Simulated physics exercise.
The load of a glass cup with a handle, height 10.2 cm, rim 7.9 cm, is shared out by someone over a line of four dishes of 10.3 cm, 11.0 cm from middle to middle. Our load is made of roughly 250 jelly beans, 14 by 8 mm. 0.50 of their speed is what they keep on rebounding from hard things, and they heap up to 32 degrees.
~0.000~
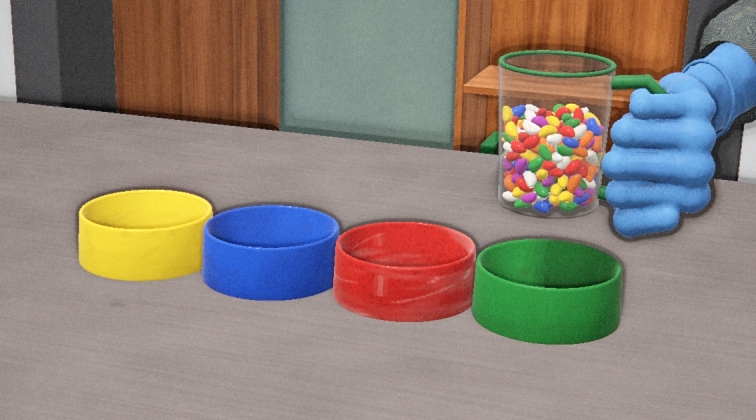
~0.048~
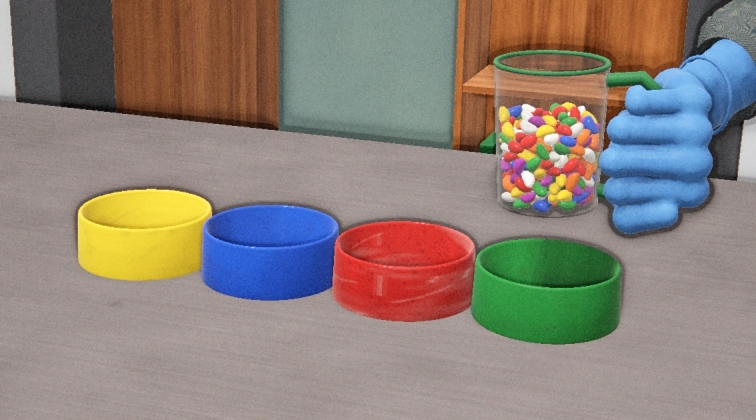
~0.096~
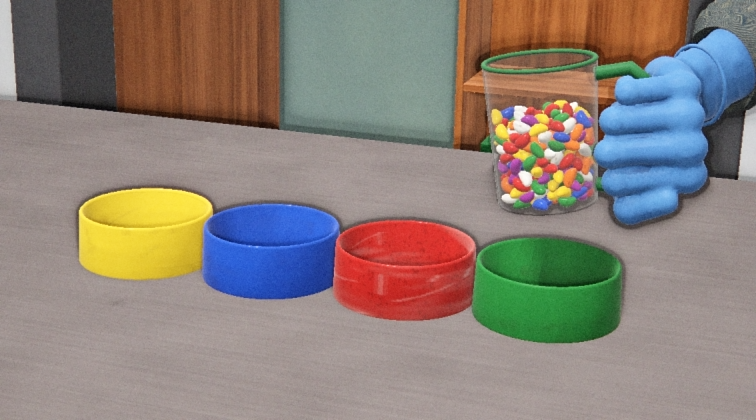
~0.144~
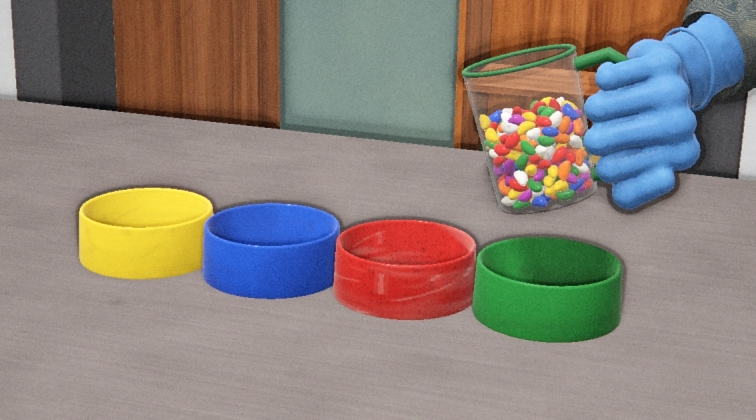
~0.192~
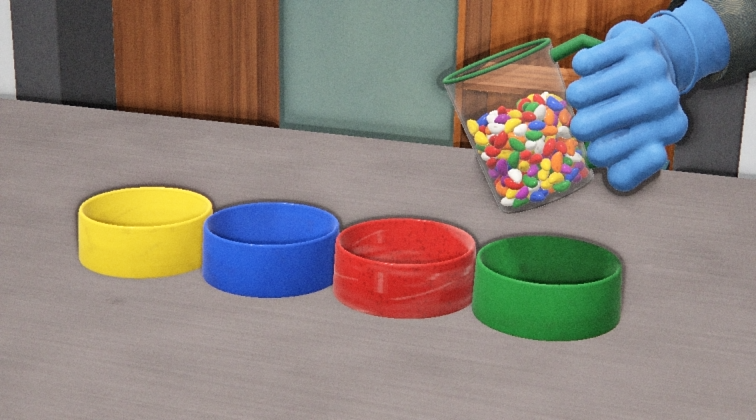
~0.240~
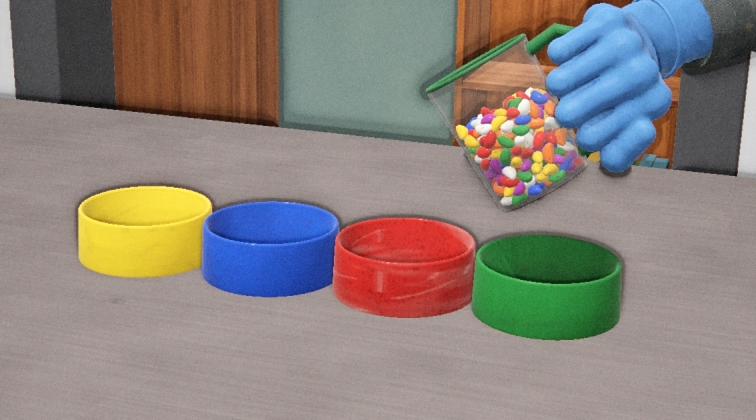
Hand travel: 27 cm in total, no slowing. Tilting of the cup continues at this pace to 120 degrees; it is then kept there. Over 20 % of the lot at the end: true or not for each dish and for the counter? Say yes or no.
Red: No, blue: Yes, green: No, yellow: No, counter: No.
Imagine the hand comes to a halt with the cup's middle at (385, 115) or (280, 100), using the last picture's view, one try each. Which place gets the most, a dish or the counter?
The biggest share goes to blue first, then to blue.
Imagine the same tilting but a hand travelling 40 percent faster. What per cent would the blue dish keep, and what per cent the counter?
Shares - blue 50, counter 10.
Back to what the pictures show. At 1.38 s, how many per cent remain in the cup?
Load share: Near 0 percent.
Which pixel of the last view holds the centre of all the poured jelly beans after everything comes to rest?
I'd say roughly (263, 243).
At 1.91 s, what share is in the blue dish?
I'd say around 90 per cent.
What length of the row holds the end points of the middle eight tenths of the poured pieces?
Length: About 6 cm.
After 0.93 s, tilt 120 degrees; cup holds 25 %, blue 65 %.
After 1.38 s, tilt 120 degrees; cup holds 0 %, blue 90 %.
After 1.91 s, tilt 120 degrees; cup holds 0 %, blue 90 %.
At rest (2.2 s), red 0 %, blue 90 %, green 0 %, yellow 0 %, counter 5 %.
